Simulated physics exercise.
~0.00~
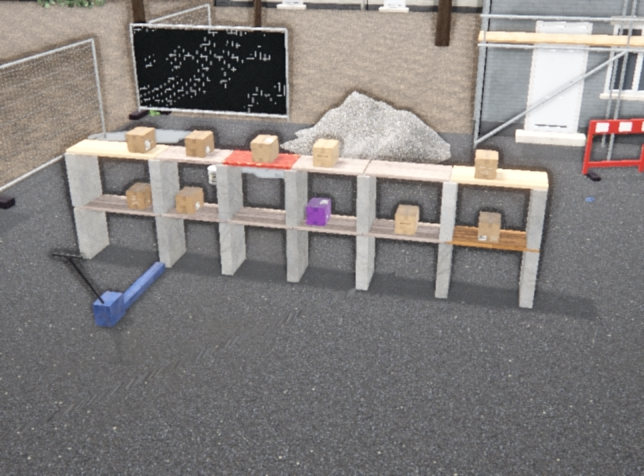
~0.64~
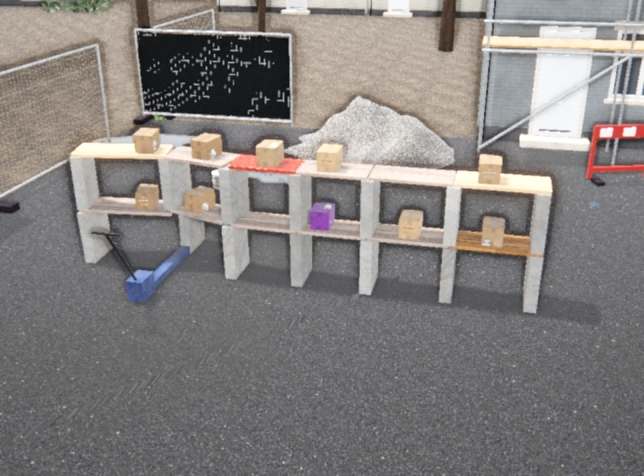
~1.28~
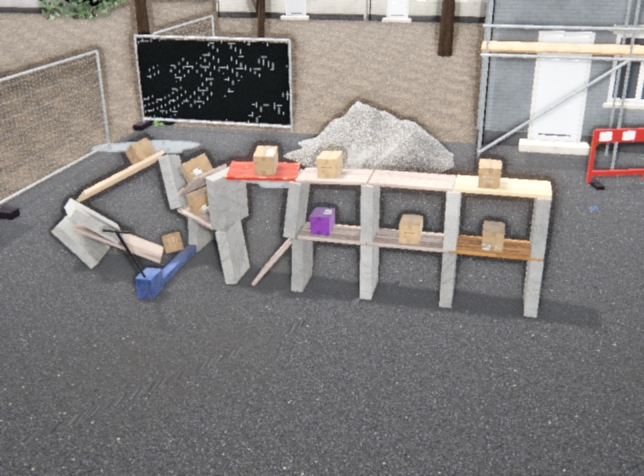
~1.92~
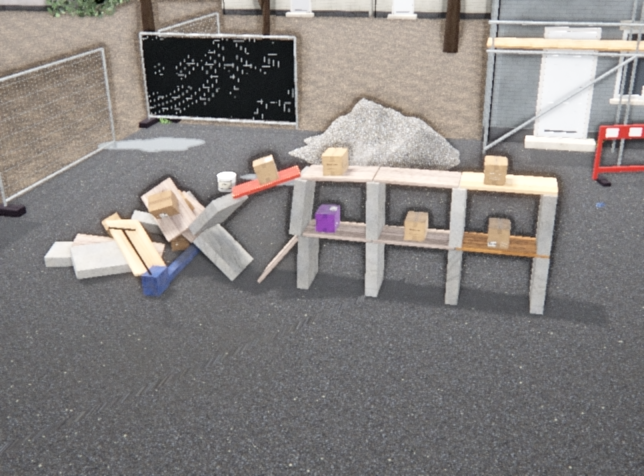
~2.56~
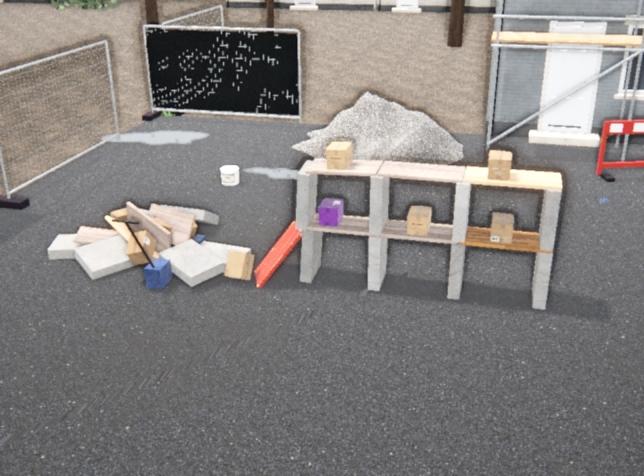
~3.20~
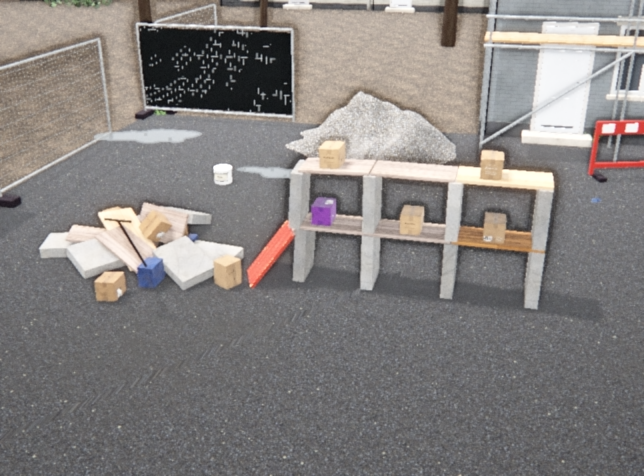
A blue jack slides into the shelving, collapsing its left side while the right stays standing.
